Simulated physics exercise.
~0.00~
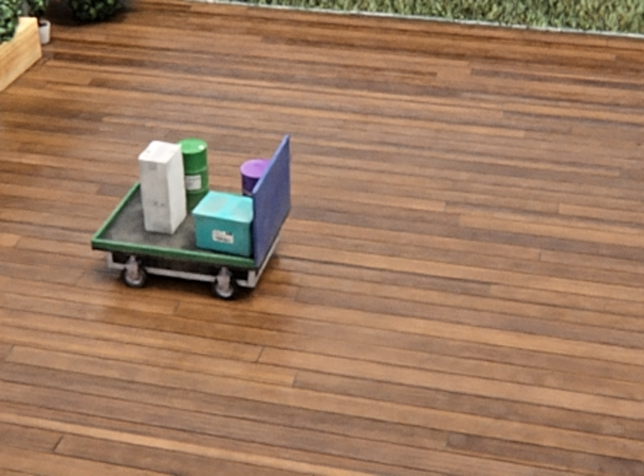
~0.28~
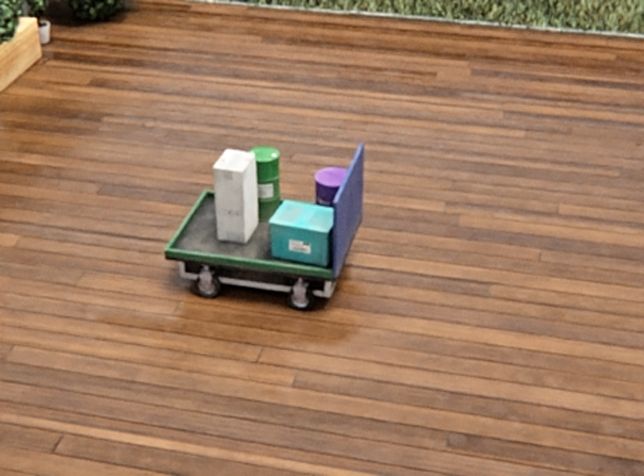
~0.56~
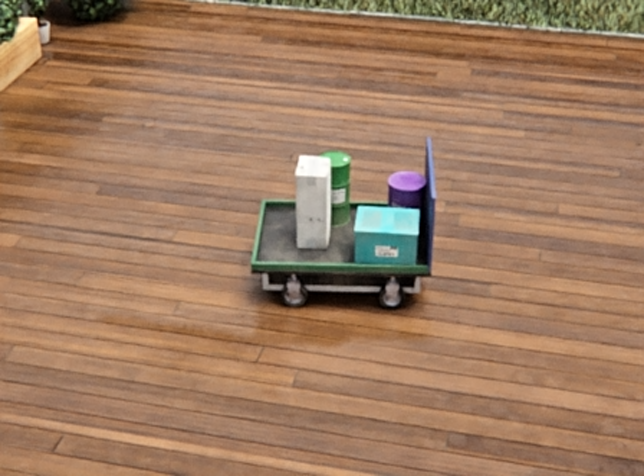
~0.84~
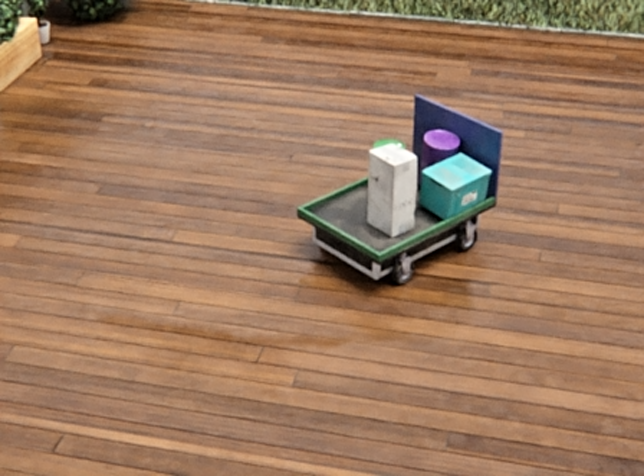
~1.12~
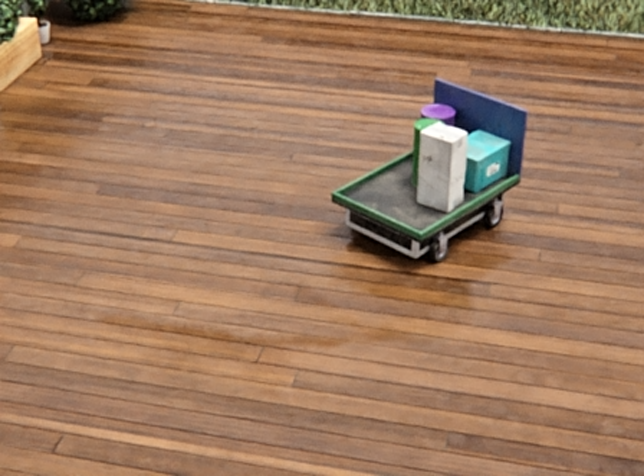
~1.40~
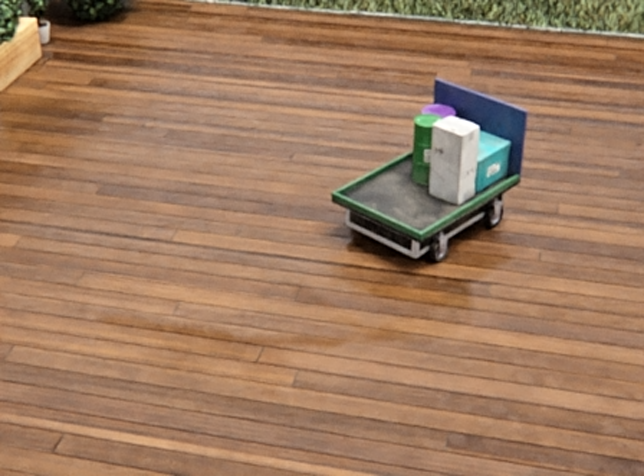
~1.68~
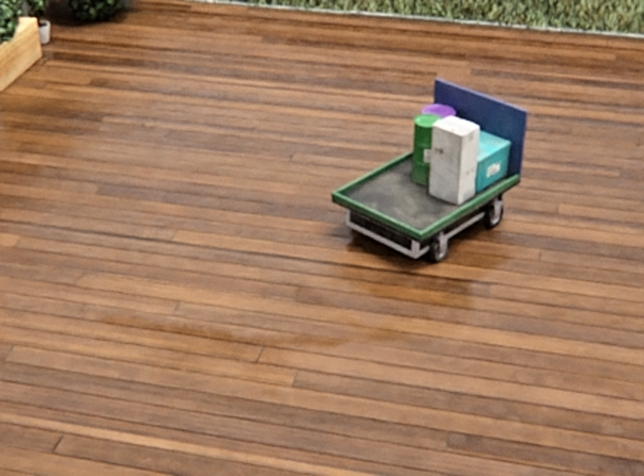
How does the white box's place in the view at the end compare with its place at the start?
The white box starts on the left side of the view and ends well over to the right and slightly higher up, still standing on the cart but now close against the turquoise tote.
